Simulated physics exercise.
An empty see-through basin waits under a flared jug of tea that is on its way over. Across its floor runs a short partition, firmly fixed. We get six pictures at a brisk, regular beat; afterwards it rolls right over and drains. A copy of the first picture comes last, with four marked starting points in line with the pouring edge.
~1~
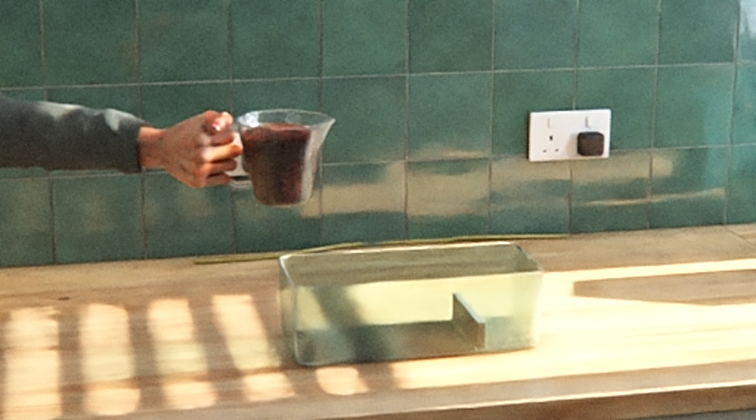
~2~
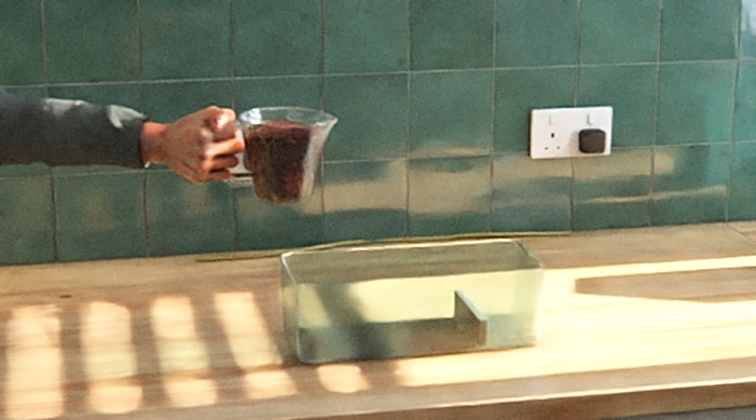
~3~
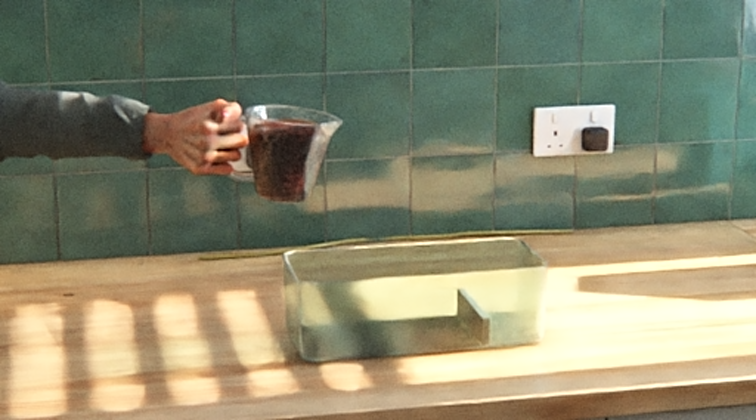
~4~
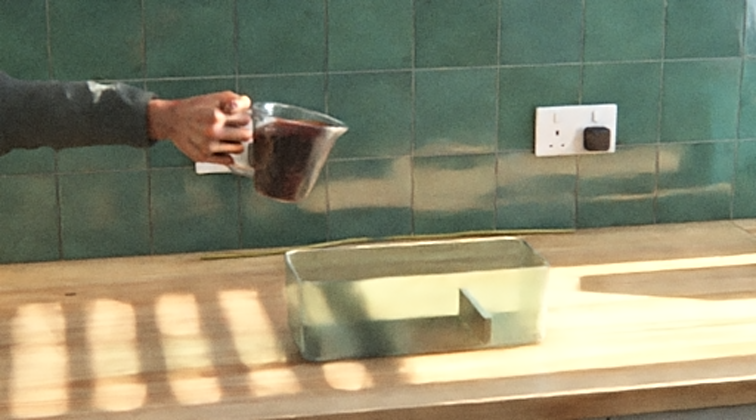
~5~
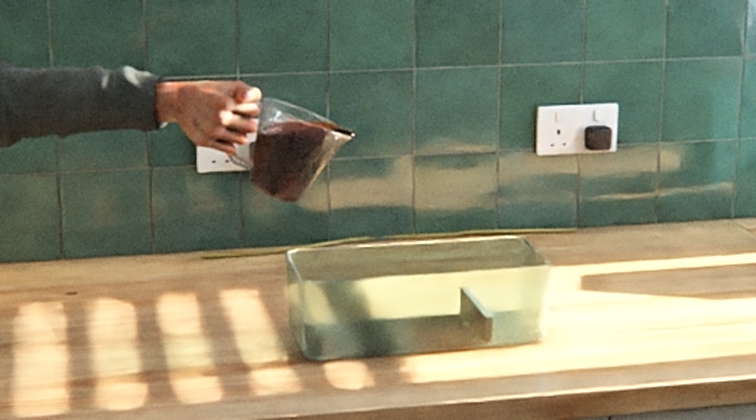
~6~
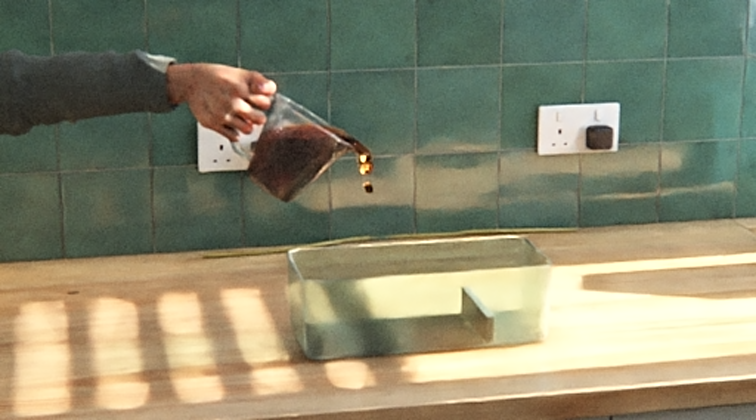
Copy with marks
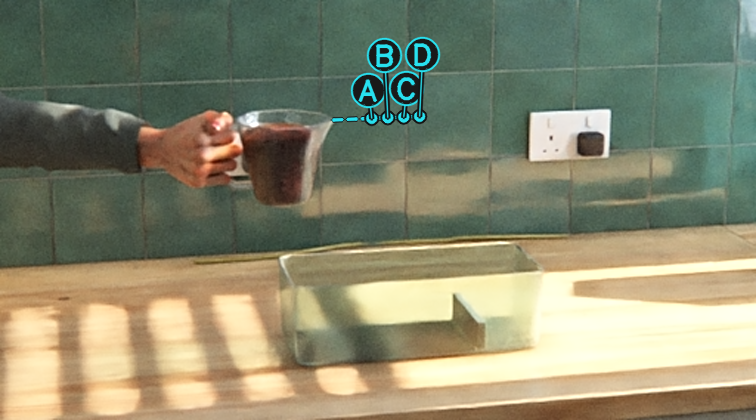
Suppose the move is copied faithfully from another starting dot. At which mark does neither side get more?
Dot D does it best.
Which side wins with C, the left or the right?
The left one.
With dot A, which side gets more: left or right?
More ends on the left.
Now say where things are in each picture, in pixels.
Upright, lip at (333, 120); basin from (294, 365) to (537, 346); top of the wall at (468, 306); nothing has left yet.
Upright, lip at (336, 118); nothing has left yet.
Tipped about 6°, lip at (341, 121); nothing has left yet.
Tipped about 13°, lip at (346, 127); nothing has left yet.
Tipped about 23°, lip at (351, 136); tea is over the lip, down to (351, 136).
Tipped about 35°, lip at (354, 148); tea is over the lip, down to (368, 190).
On the marked copy, A at (371, 118); B at (387, 117); C at (403, 117); D at (419, 116).
If A is chosen, about 93 % ends left of the wall and 6 % right of it.
If B is chosen, about 93 % ends left of the wall and 5 % right of it; 3 % is lost outside.
If C is chosen, about 77 % ends left of the wall and 21 % right of it.
If D is chosen, about 48 % ends left of the wall and 50 % right of it.
